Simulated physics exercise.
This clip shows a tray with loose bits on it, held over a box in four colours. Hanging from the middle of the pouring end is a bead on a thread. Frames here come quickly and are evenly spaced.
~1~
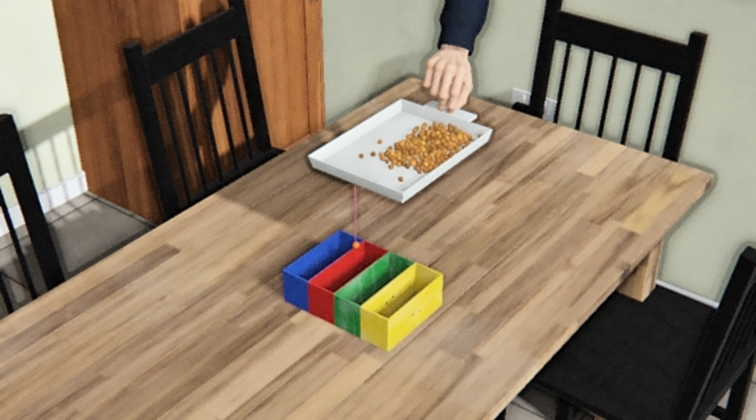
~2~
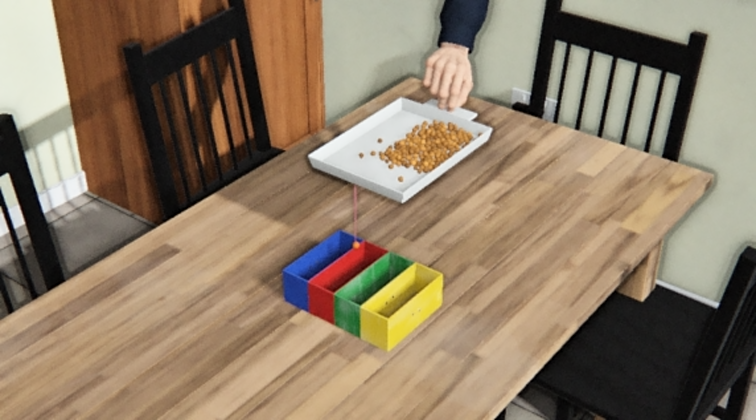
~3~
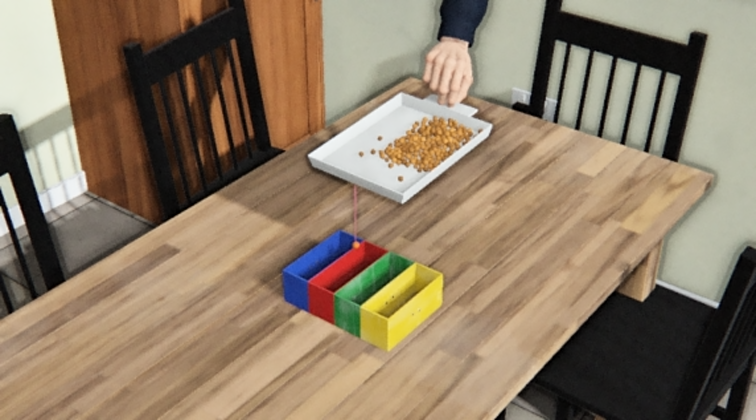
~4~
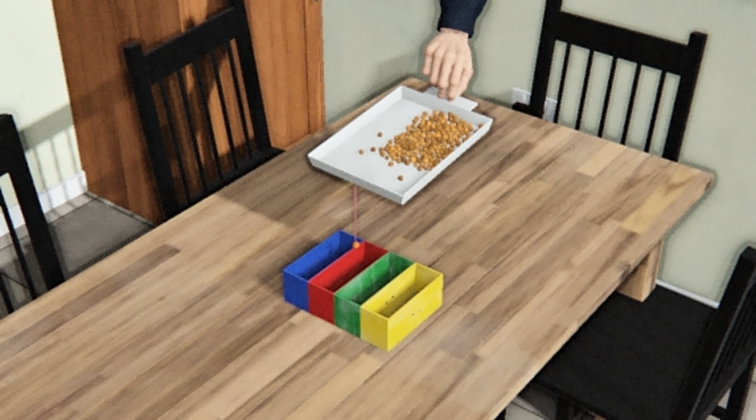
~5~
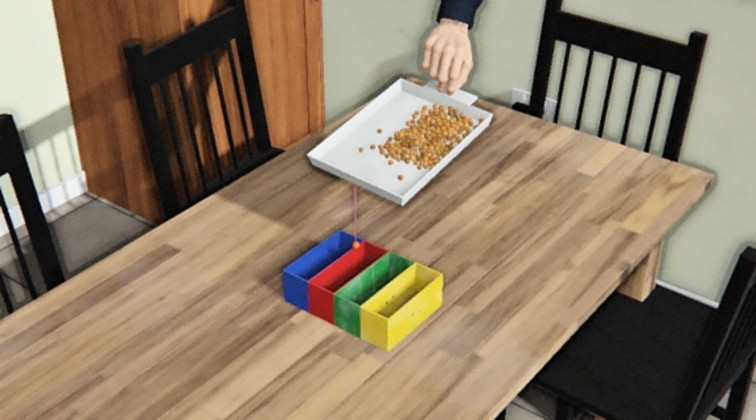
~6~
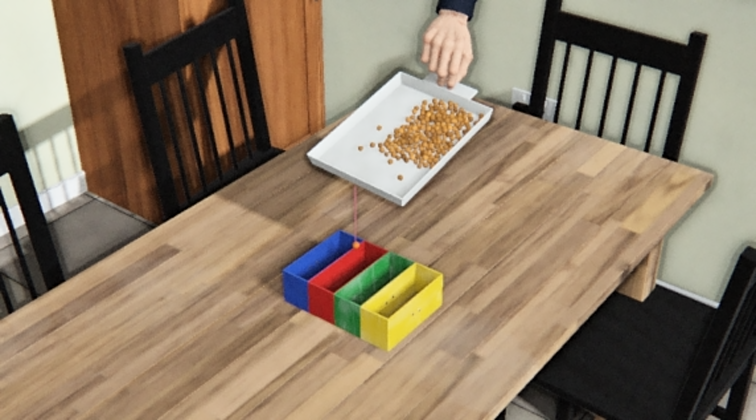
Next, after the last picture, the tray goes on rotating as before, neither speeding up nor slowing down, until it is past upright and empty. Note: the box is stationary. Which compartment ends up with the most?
The green one.
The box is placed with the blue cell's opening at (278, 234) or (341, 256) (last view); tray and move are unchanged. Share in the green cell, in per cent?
Roughly 0 per cent, and 60 per cent.
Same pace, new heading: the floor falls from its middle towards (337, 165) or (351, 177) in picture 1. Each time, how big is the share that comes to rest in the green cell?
The first try would leave around 0 per cent there, the second around 10 per cent.
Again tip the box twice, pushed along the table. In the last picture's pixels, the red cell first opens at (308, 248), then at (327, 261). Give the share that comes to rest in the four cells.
20 %, 90 %.
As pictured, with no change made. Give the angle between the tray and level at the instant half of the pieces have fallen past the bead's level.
Angle reached: About 100°.
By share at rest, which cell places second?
In second place: The cell in yellow.
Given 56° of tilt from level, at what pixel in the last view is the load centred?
Somewhere around pixel (399, 169) in the last picture.
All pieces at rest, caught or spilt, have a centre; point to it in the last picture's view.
Around (372, 312).
Just after the last frame, tray tipped steeply; almost all on the tray; just a few in the green cell; just a few falling or outside the box.
A moment on, tray tipped right over; the larger part on the tray; just a few in the green cell; just a few in the yellow cell; just a few in the red cell; roughly a quarter falling or outside the box.
Further on, tray tipped past a quarter turn; roughly half in the green cell; roughly a quarter in the yellow cell; about a tenth in the red cell; just a few in the blue cell; just a few falling or outside the box.
When it is over, tray tipped past a quarter turn; roughly half in the green cell; roughly a quarter in the yellow cell; about a tenth in the red cell; just a few in the blue cell; just a few outside the box.
